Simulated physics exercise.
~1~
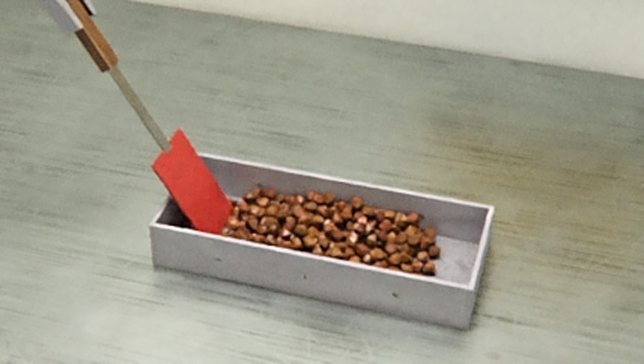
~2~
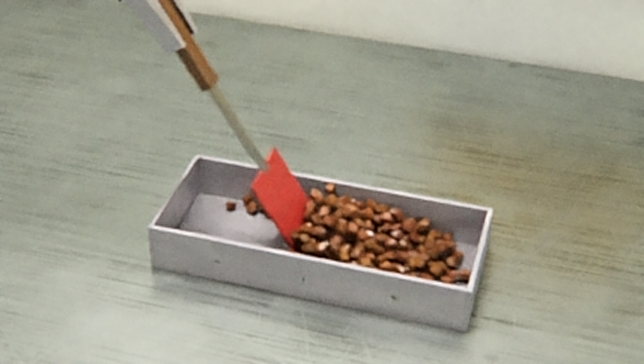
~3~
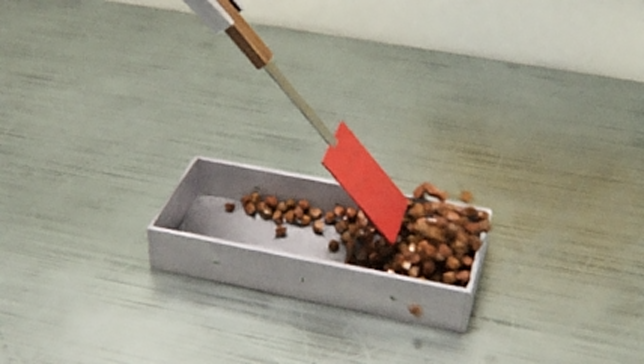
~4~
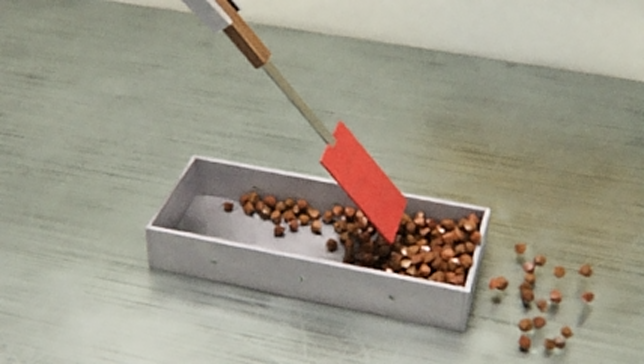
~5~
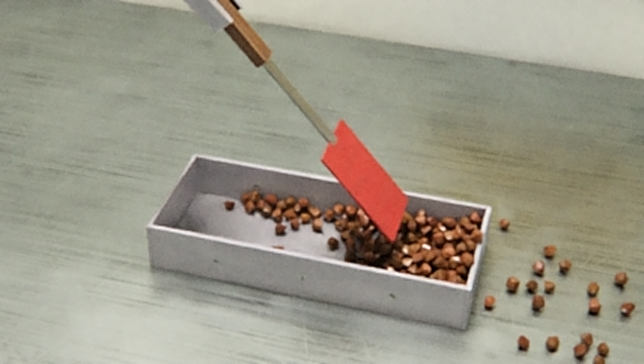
On a grey-green, faintly streaked table top with a pale wall behind, seen from above at an angle, stands a long grey tray holding a heap of small brown pellets. A robot arm, only partly in view at the upper left, holds a red paddle at the tray's left end. The paddle sweeps right through the tray, pushing the pellets along and leaving a few behind. It stops right of the middle, tilted, as the pellets pile up against the right end and some spill over. The spilled pellets scatter across the table to the right, while most remain in the tray beside the still paddle.
